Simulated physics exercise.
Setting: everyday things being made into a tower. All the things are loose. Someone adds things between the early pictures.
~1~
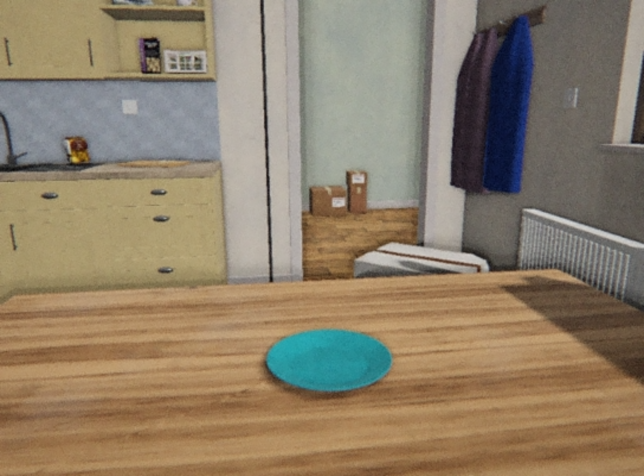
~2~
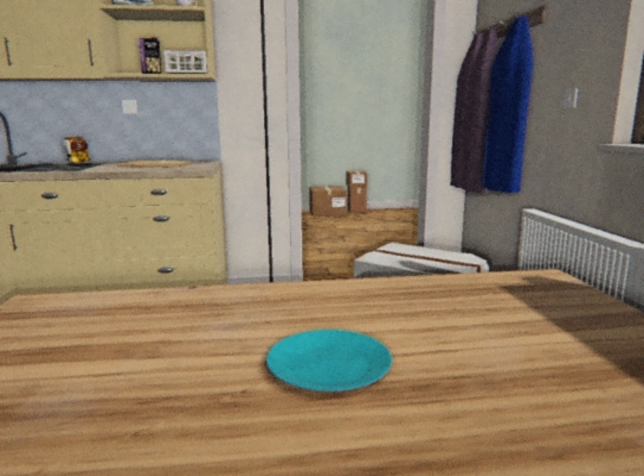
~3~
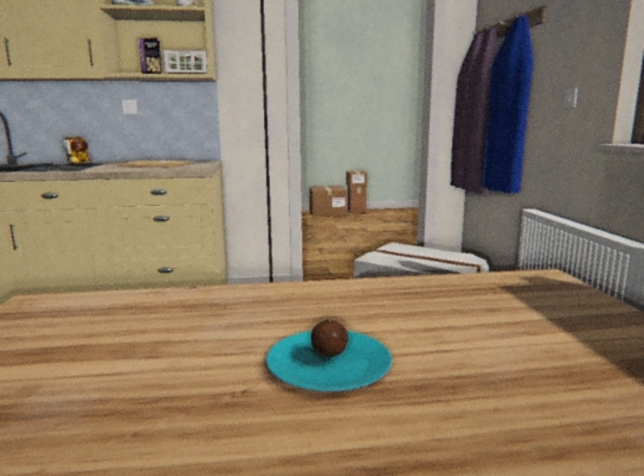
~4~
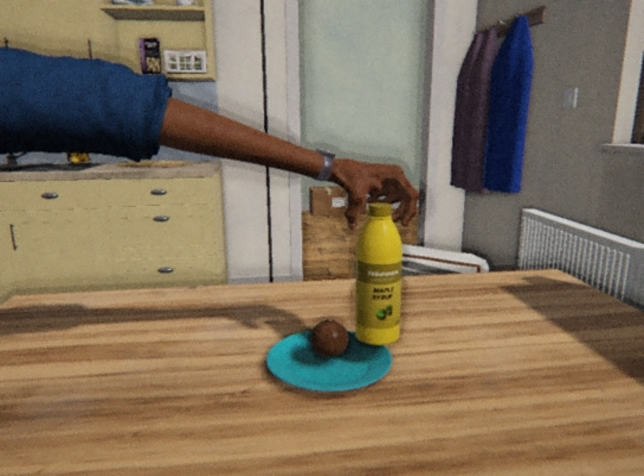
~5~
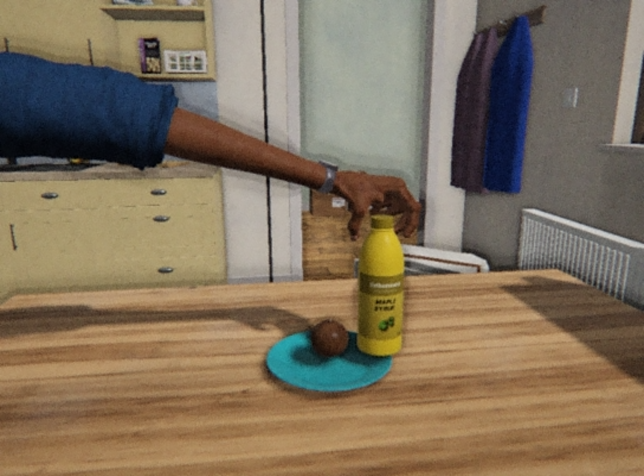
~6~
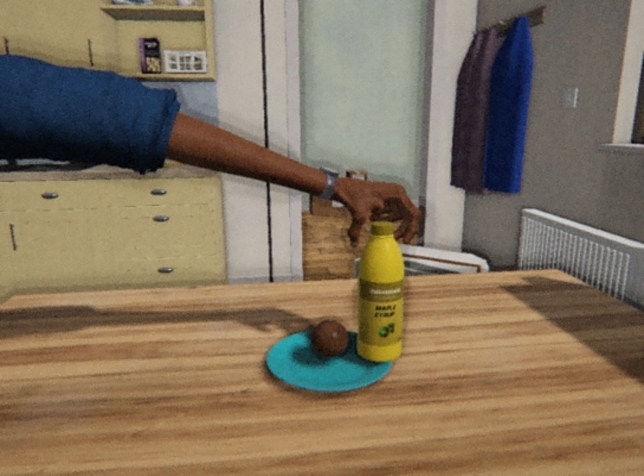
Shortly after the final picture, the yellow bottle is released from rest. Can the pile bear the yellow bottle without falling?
Yes, it will remain standing.
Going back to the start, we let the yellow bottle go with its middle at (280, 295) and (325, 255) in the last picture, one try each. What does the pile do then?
It survives the first time and caves in the second time.
Then, 0.20 s past the last view, nothing moves.
Then, 0.60 s past the last view, yellow bottle resting near (381, 290).
Finally, all 3 still in place. Final places as the last picture's camera would see them, yellow bottle near (381, 290). The pile holds.
